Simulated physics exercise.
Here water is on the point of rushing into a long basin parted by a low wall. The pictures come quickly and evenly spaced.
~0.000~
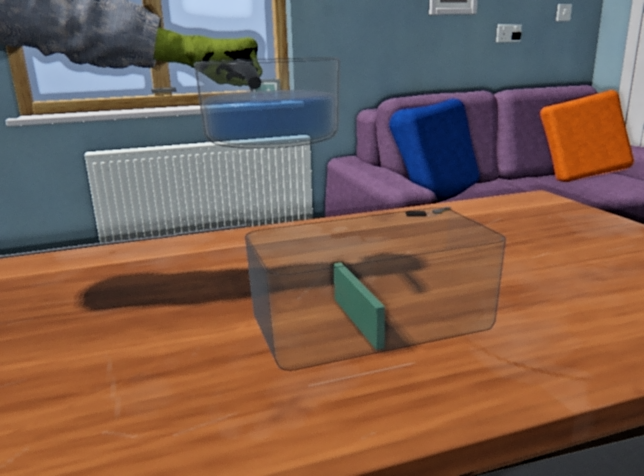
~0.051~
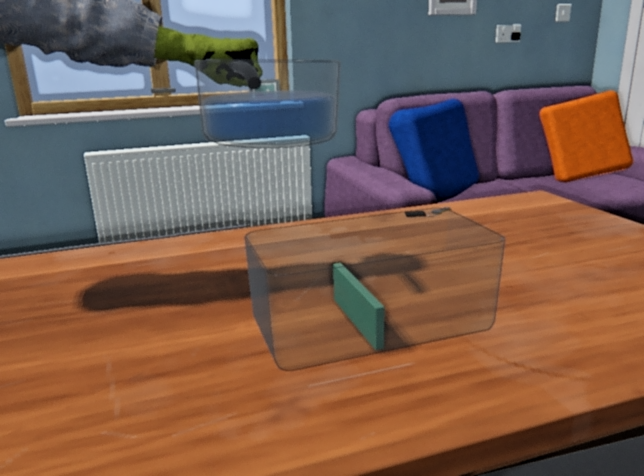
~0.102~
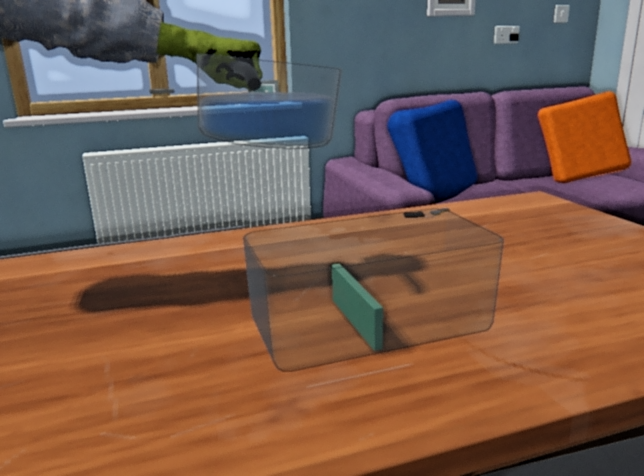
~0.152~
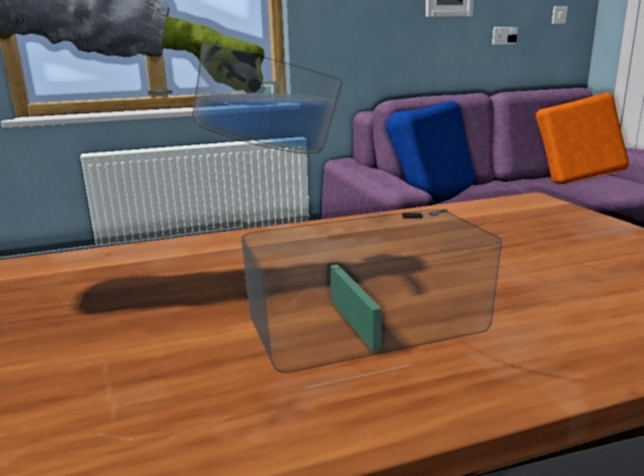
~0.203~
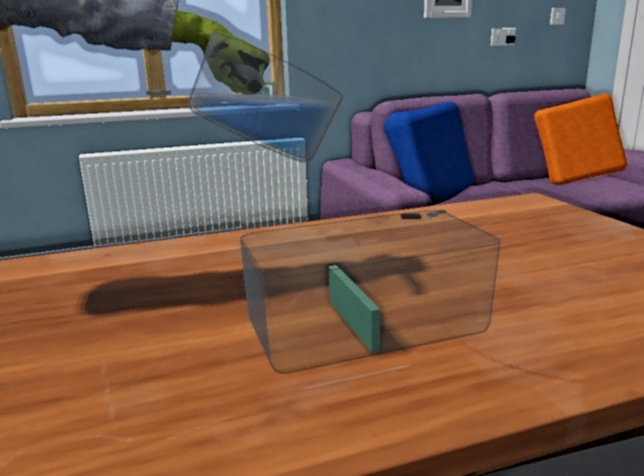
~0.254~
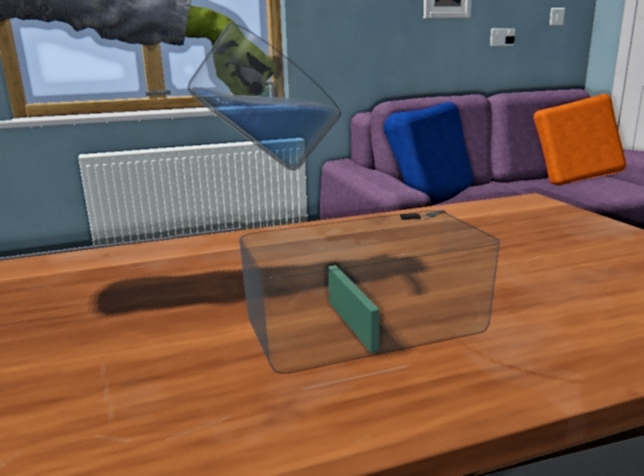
A gloved hand held a clear container of blue water above a see-through basin with a low green wall on a wooden table, then tilted the container steadily down to the right.
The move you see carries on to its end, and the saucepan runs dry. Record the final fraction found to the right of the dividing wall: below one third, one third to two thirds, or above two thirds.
Reaches a third, not past two thirds.
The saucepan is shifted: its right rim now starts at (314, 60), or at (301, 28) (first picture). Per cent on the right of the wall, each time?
Close to 35 % for the first start and close to 30 % for the second.
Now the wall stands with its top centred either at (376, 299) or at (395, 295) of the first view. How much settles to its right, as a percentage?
In order, near 40 and 20 in a hundred.
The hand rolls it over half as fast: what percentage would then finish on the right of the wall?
Roughly 75 percent.
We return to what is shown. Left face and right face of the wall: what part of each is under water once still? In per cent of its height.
Near 30 in a hundred to the left, 30 to the right.
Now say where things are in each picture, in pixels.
The first picture shows tilt 0°; pouring edge (334, 60); surface from (203, 100) to (330, 94); the long basin's rim runs from (256, 254) to (475, 223); the wall's top is at (357, 284).
The second picture shows tilt 2°; pouring edge (335, 63); surface from (202, 101) to (329, 94).
The third picture shows tilt 7°; pouring edge (336, 71); surface from (201, 100) to (329, 96).
The fourth picture shows tilt 16°; pouring edge (337, 83); surface from (197, 100) to (329, 99).
The fifth picture shows tilt 28°; pouring edge (337, 99); surface from (192, 97) to (330, 102).
The sixth picture shows tilt 41°; pouring edge (334, 117); surface from (191, 88) to (329, 106); 1 per cent is over the edge.
A moment on, the saucepan is tipped right over and 20 per cent is still to pour, 0 is left of the wall and 27 right of it.
Next, the saucepan is tipped right over and 3 per cent is still to pour, 30 is left of the wall and 59 right of it.
Then the saucepan is tipped right over and 0 per cent is still to pour, 41 is left of the wall and 55 right of it.
Later the saucepan is tipped right over and 0 per cent is still to pour, 41 is left of the wall and 55 right of it.
At rest 41 per cent lies left of the wall, 55 right of it and 4 outside.
